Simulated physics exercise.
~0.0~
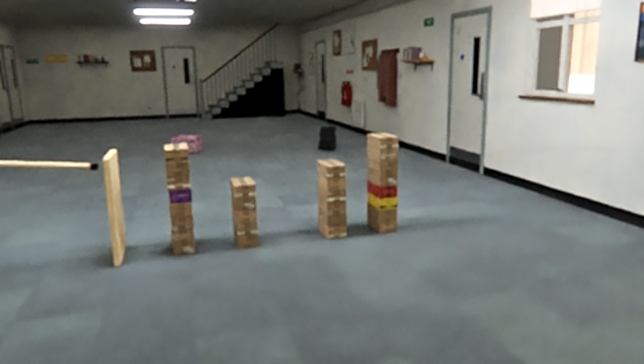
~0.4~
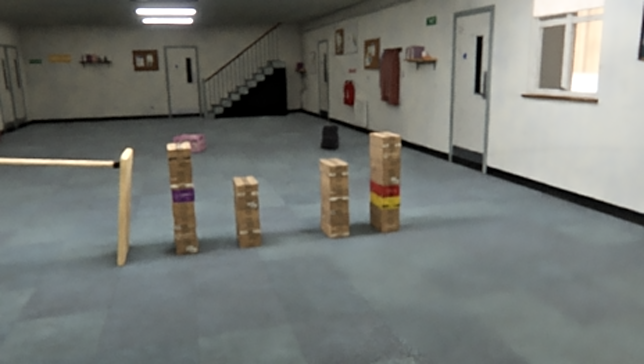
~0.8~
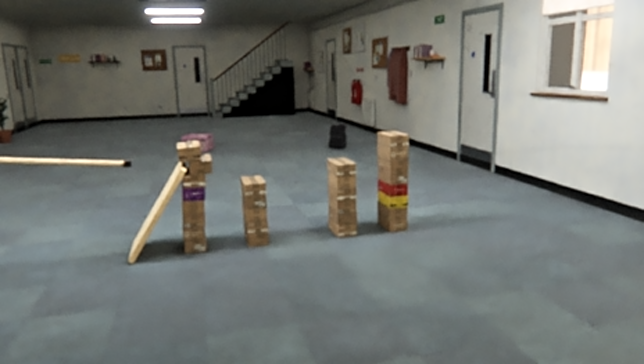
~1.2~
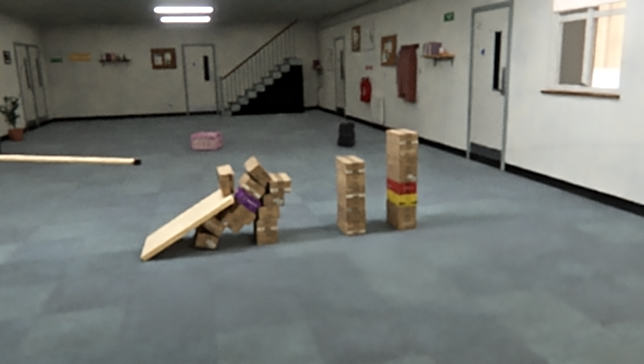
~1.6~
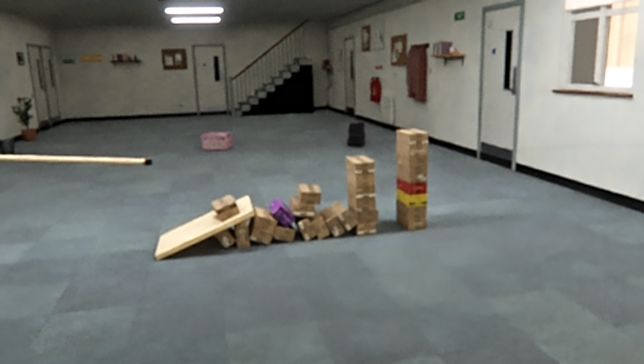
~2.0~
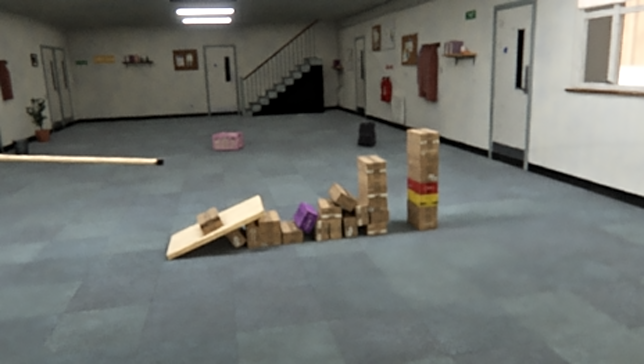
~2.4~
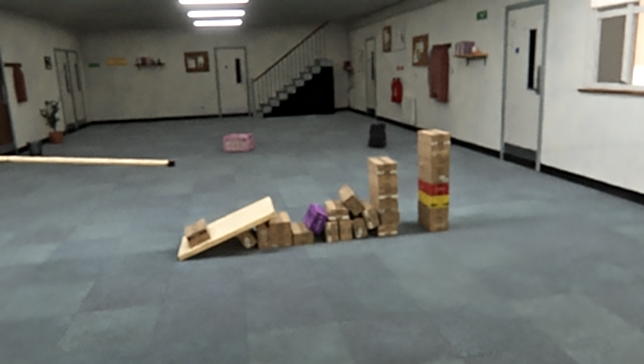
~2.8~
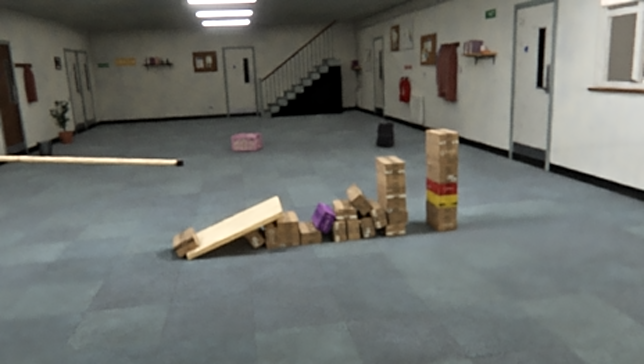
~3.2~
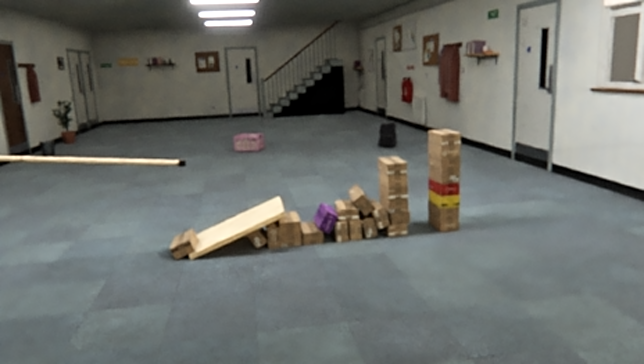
At first, a pale board stands on end beside four stacks of wooden-looking blocks in a large room, with a pole touching it near the top. The board tips right and leans against the first stack, which carries a purple block. That stack buckles and topples into the short second one, and both collapse as the board drops to a low slant. The purple block tumbles right with the heap, which comes to rest against the third stack. One loose block slides down the board to the floor, while the third stack and the tallest, with its red and yellow blocks, remain standing.
